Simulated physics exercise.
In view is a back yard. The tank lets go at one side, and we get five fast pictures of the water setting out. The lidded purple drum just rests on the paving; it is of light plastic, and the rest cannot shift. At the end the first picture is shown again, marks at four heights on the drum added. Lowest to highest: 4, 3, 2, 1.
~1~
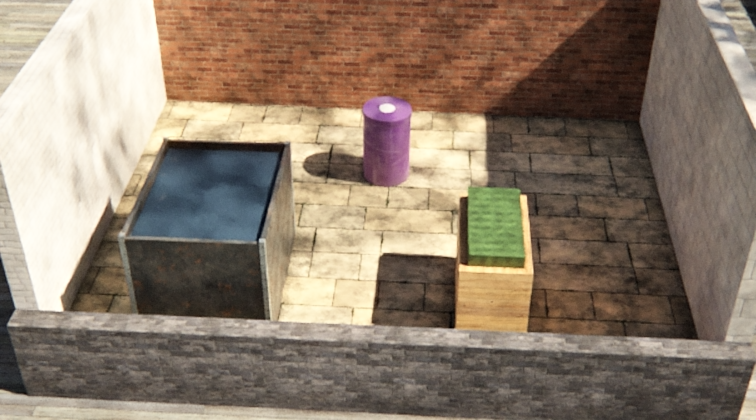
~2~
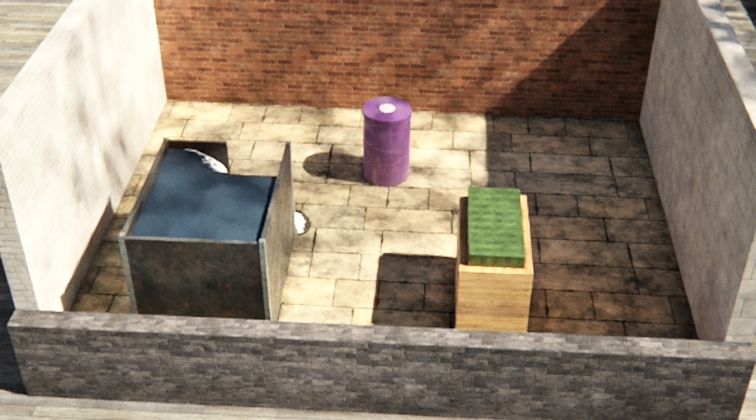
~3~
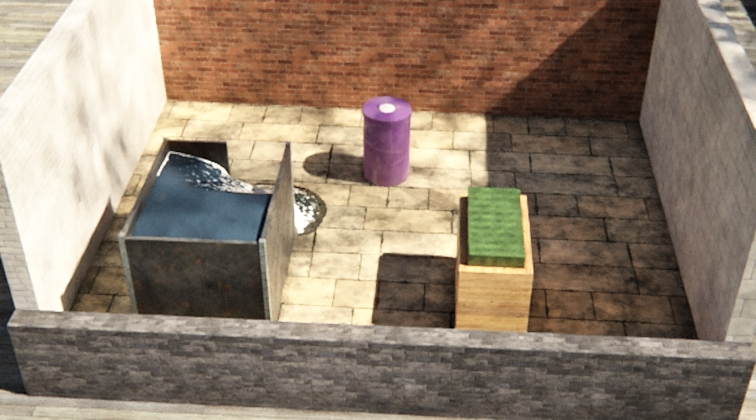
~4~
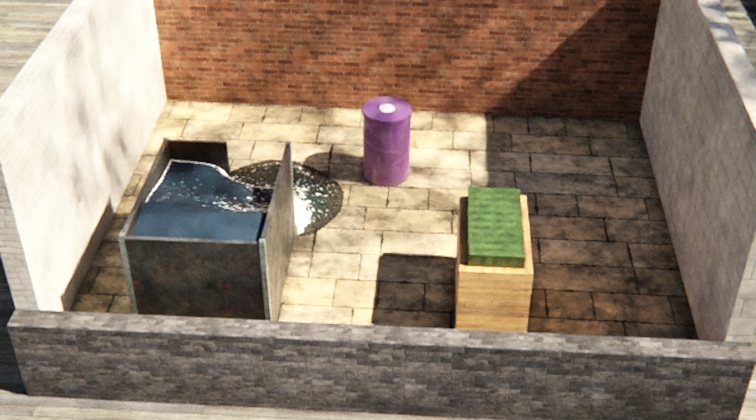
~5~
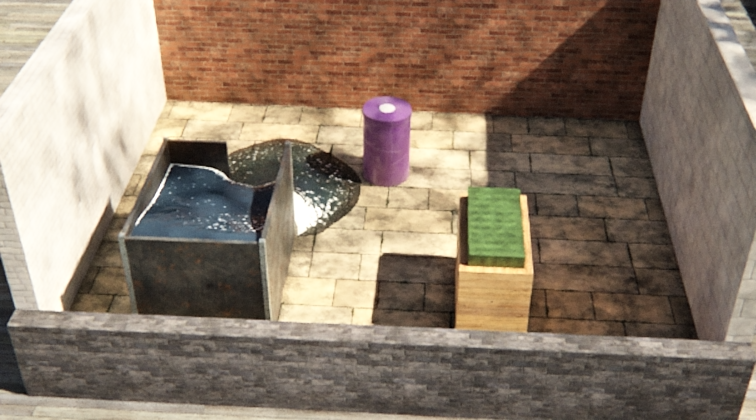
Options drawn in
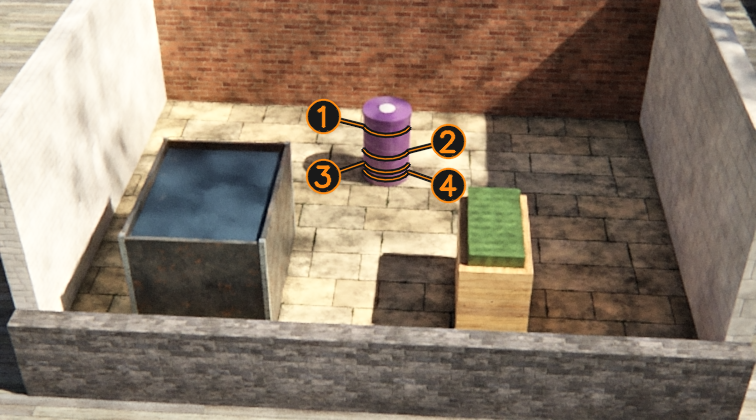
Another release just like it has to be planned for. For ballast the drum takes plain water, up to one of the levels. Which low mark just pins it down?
The limit is 2.
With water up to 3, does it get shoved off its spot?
Yes, it does.
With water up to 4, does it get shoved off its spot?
Yes, it does.
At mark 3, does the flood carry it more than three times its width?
No, less.
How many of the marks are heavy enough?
Two of the four.
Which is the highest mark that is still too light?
The answer is 3.
In orange, 1 at (385, 135); 2 at (385, 158); 3 at (385, 172); 4 at (385, 179); from the bottom up 4, 3, 2, 1.
Choosing 1, it does not move.
Choosing 2, it shifts by a finger or two and stays.
Choosing 3, it is pushed about its own width away.
Choosing 4, it is pushed about 6 times its own width away.
